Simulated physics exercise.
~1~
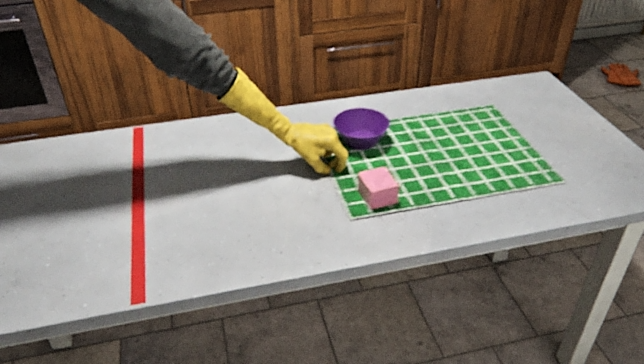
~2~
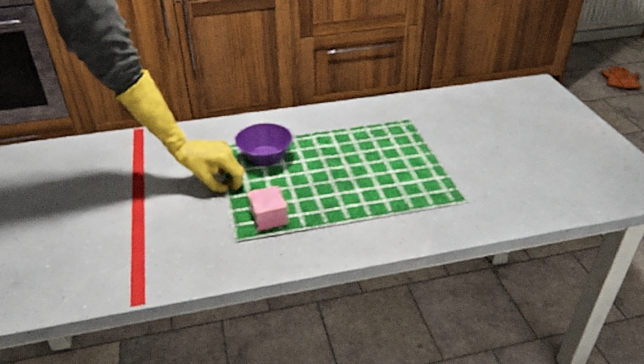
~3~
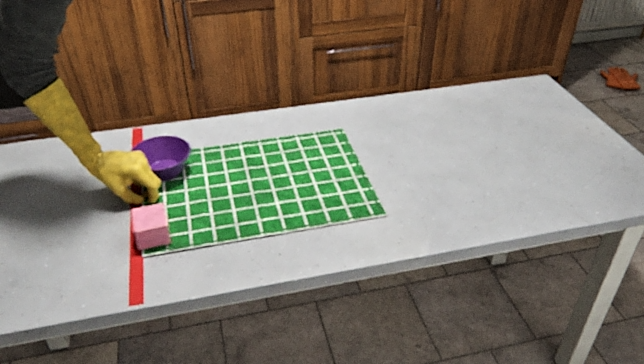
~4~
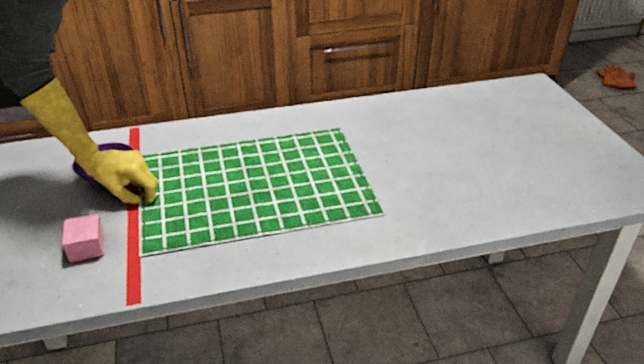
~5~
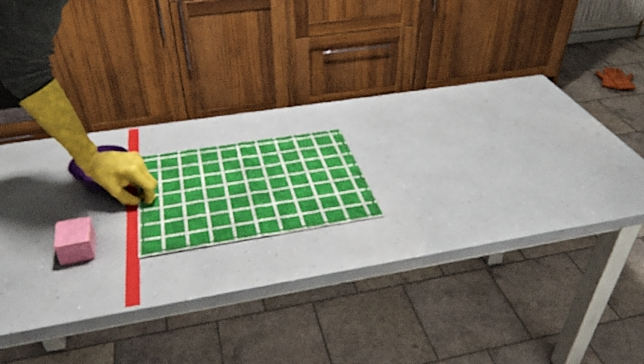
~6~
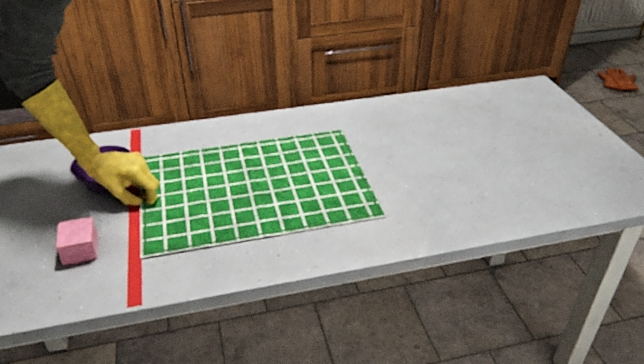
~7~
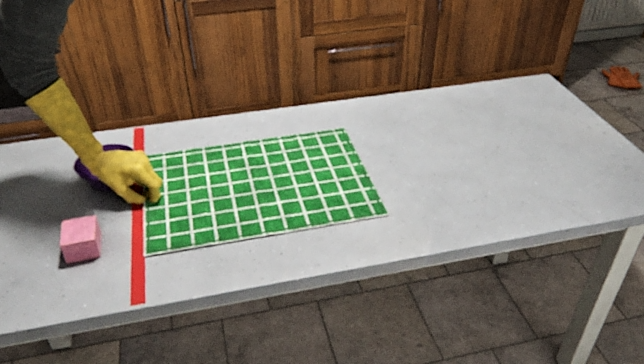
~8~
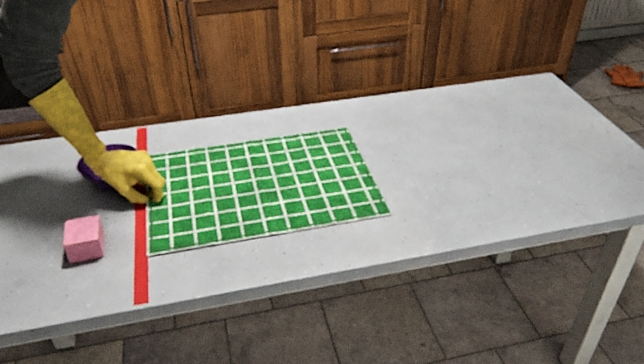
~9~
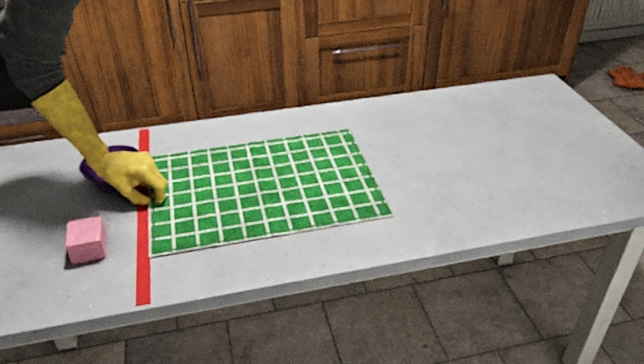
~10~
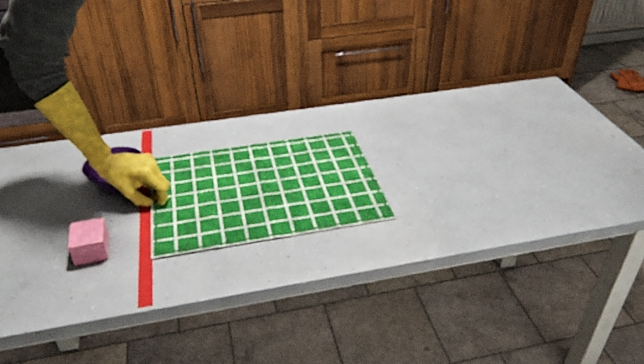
Yellow-gloved hand dragging a green checked cloth left to red tape, the purple bowl and pink block sliding off beyond it.
